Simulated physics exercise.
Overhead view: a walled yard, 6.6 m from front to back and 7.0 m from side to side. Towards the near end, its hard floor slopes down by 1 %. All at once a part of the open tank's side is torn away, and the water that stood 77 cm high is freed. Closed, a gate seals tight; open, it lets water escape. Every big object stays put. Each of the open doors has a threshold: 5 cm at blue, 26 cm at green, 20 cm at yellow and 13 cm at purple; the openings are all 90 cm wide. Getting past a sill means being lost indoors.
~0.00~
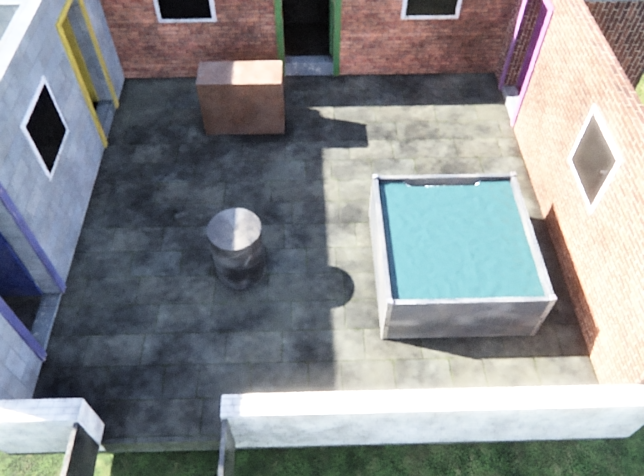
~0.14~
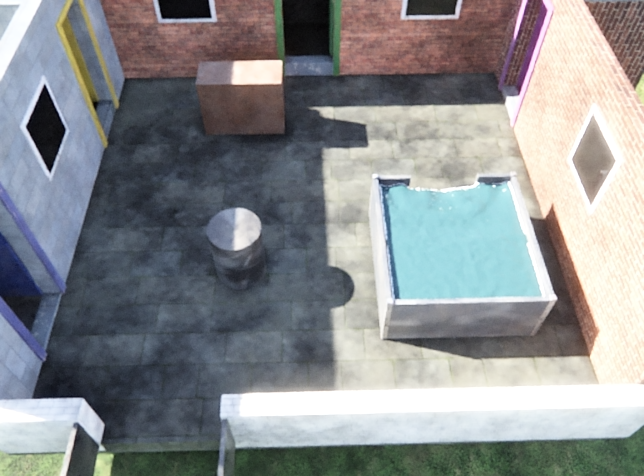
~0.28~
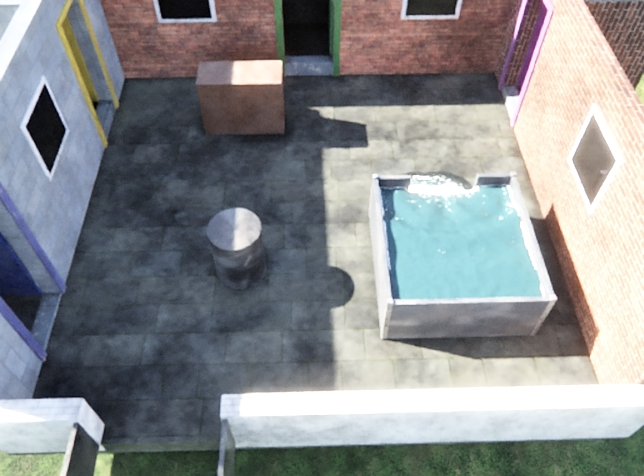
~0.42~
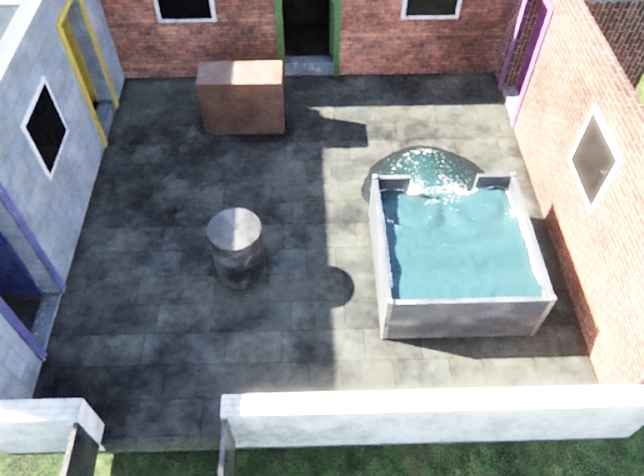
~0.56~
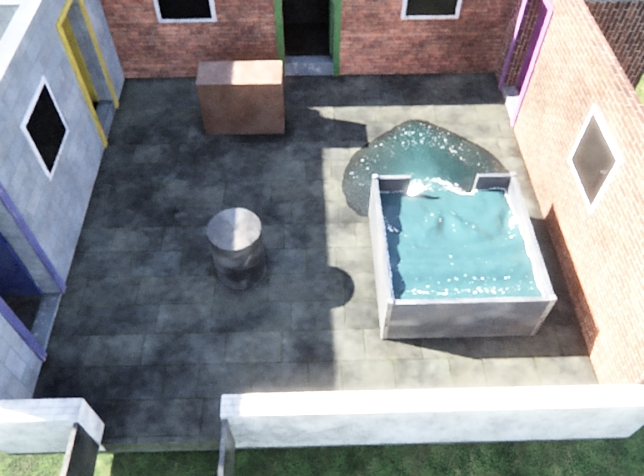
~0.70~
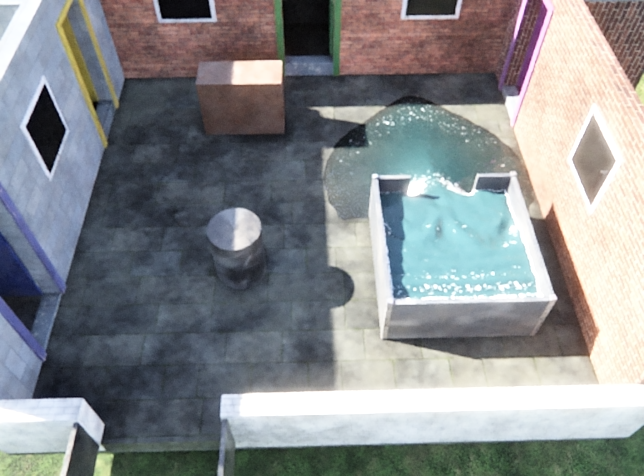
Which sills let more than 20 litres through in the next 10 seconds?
Result: Blue door: Limit unbroken; green door: Limit unbroken; yellow door: Limit unbroken; purple door: Limit broken.
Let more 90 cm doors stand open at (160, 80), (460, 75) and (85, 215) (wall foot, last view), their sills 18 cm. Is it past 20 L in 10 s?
The first one doesn't reach it, the second one exceeds it, and the third one doesn't reach it.
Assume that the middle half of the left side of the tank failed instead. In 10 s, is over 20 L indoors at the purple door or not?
Against that limit: Purple short of it.
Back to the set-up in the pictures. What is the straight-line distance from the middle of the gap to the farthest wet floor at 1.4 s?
About 3.8 m.
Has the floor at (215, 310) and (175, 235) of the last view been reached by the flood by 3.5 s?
I'd say spared, then spared.
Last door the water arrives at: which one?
The blue one.
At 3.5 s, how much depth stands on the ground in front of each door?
Depth readings (cm): Blue = 0; green = 16; yellow = 13; purple = 19.
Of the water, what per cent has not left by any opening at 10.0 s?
I'd put it at some 94 percent still there.
After 1.4 s water covers 30 % of the floor and is deepest (40 cm) near (427, 208); blue door not reached, green door 6 cm at the sill, 0 L in, yellow door not reached, purple door 14 cm at the sill, 0 L in.
After 2.2 s water covers 30 % of the floor and is deepest (38 cm) near (441, 77); blue door not reached, green door 20 cm at the sill, 0 L in, yellow door not reached, purple door 21 cm at the sill, 3 L in.
After 3.5 s water covers 40 % of the floor and is deepest (24 cm) near (427, 208); blue door not reached, green door 16 cm at the sill, 0 L in, yellow door 13 cm at the sill, 0 L in, purple door 19 cm at the sill, 45 L in.
After 6.0 s water covers 65 % of the floor and is deepest (20 cm) near (123, 88); blue door 2 cm at the sill, 0 L in, green door 13 cm at the sill, 0 L in, yellow door 14 cm at the sill, 0 L in, purple door 14 cm at the sill, 59 L in.
After 10.0 s water covers 95 % of the floor and is deepest (12 cm) near (597, 410); blue door 4 cm at the sill, 0 L in, green door 7 cm at the sill, 0 L in, yellow door 9 cm at the sill, 0 L in, purple door 8 cm at the sill, 60 L in.
